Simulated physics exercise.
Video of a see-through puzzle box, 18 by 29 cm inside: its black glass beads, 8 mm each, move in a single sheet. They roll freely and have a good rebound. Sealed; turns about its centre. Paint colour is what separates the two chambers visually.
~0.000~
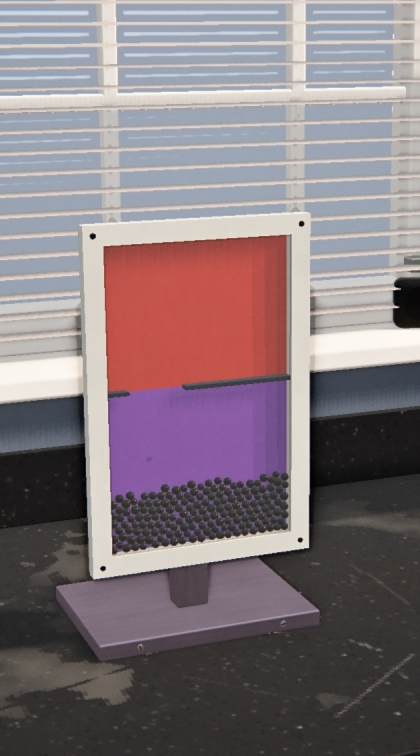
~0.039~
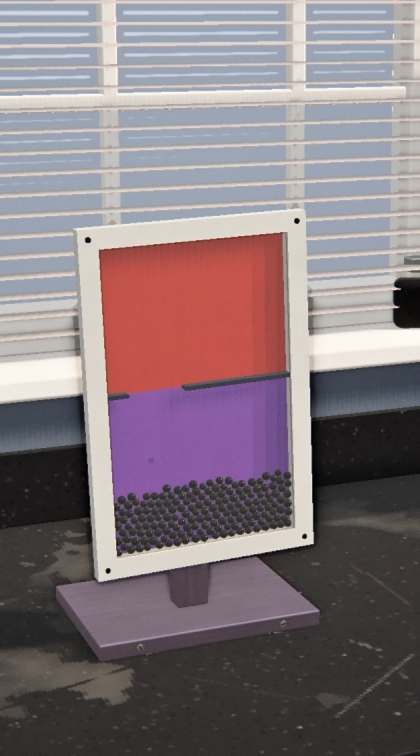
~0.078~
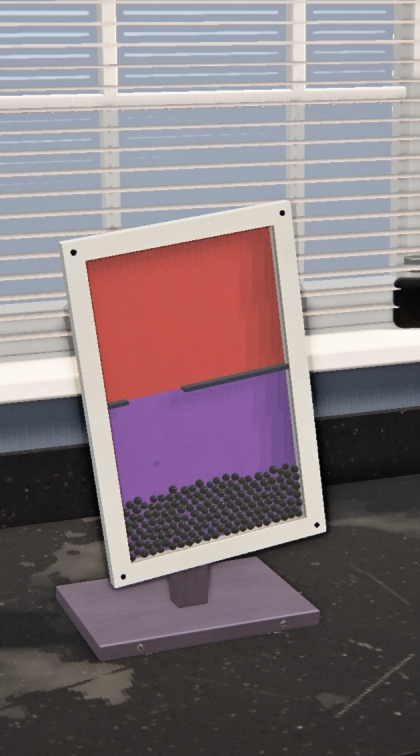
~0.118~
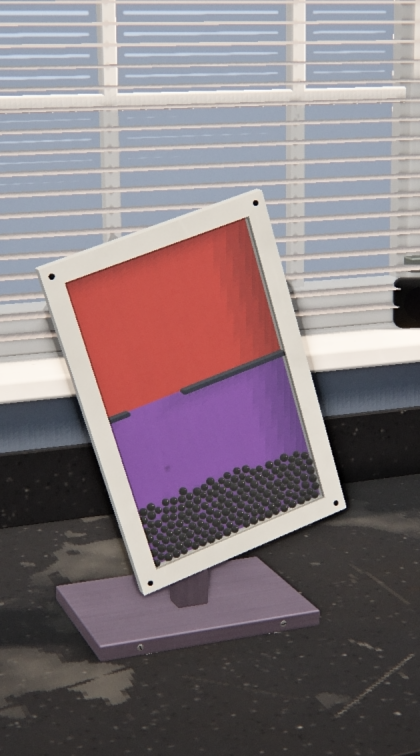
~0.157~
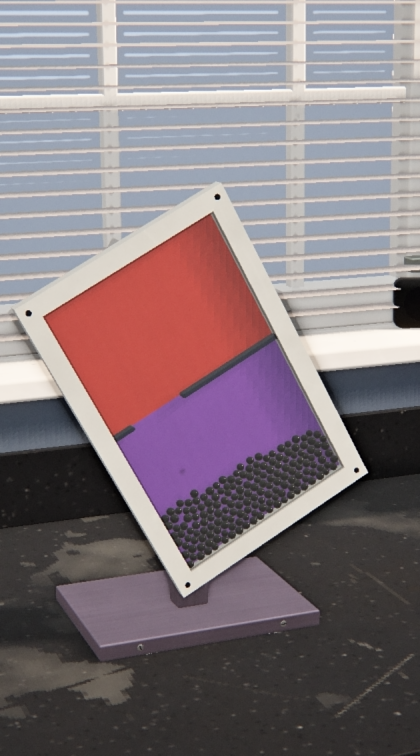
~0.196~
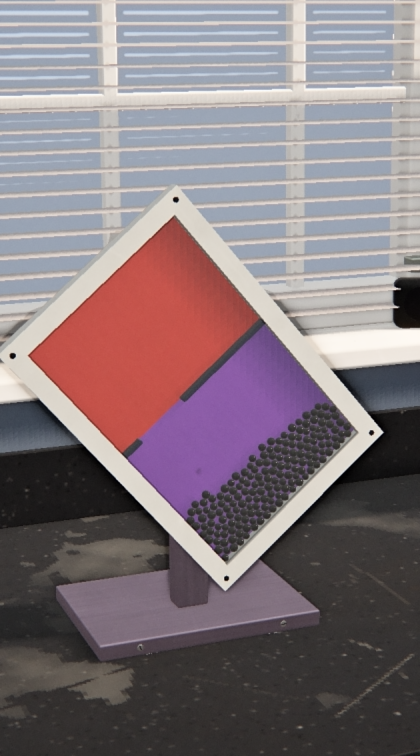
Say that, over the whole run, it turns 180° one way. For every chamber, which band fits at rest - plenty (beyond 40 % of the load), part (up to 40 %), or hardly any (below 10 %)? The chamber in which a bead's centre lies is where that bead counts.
Red - plenty, purple - part.
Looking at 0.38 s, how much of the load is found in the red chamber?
Share: Near 0 per cent.
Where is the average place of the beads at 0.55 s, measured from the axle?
Roughly 6 cm to the right and 2 cm up.
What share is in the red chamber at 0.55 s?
It works out at roughly 20 per cent.
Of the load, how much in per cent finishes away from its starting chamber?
Moved share: About 80 per cent.
After 0.38 s, it stands 98° anticlockwise; the beads' middle is 11 cm right of and level with the centre; purple 100 %.
After 0.55 s, it stands 152° anticlockwise; the beads' middle is 6 cm right of and 2 cm above the centre; red 20 %, purple 80 %.
After 0.71 s, it stands 180° anticlockwise; the beads' middle is 2 cm right of and 4 cm below the centre; red 50 %, purple 50 %.
All still by 2.0 s, it stands 180° anticlockwise; red 80 %, purple 20 %.
